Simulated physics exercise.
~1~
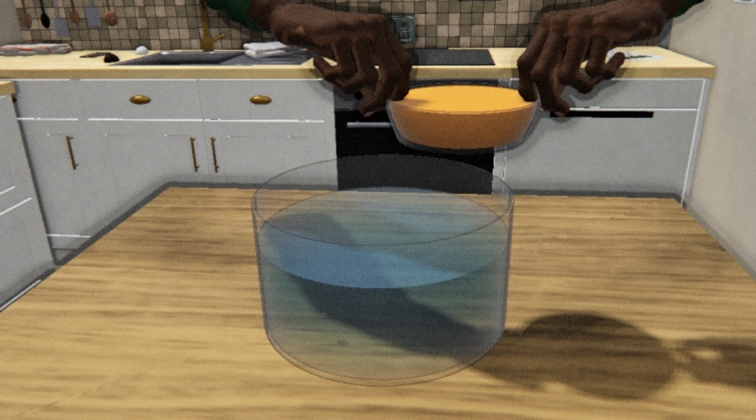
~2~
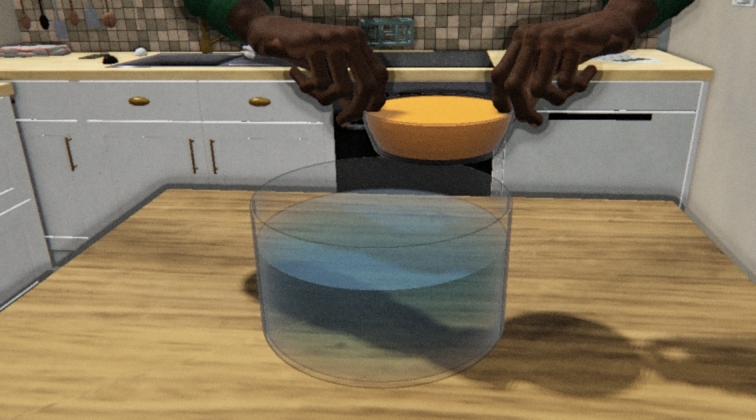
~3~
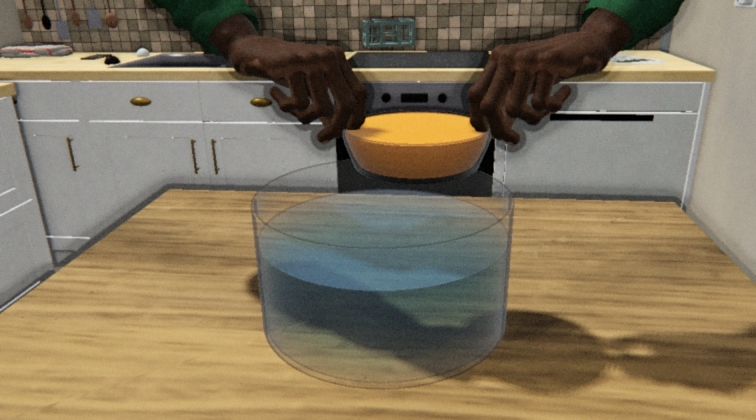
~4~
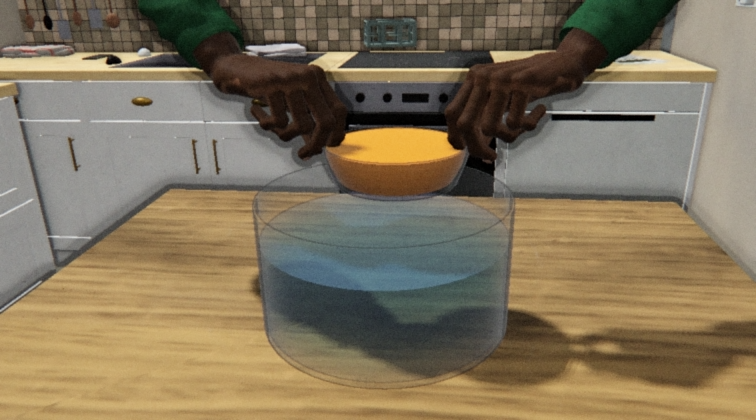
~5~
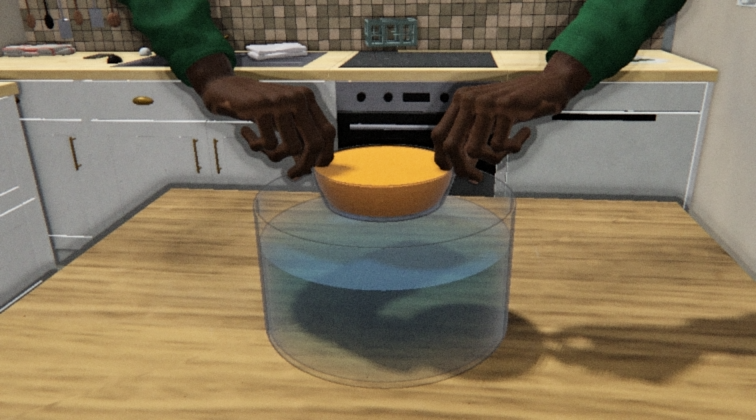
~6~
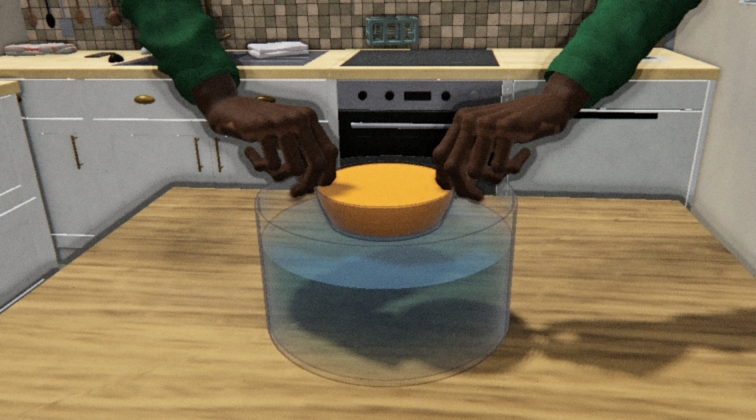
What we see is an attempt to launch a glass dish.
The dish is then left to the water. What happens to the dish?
It fills and founders.
Next, the dish dips into the water.
After that, water pours in over its rim.
Finally, the dish lies on the bottom.
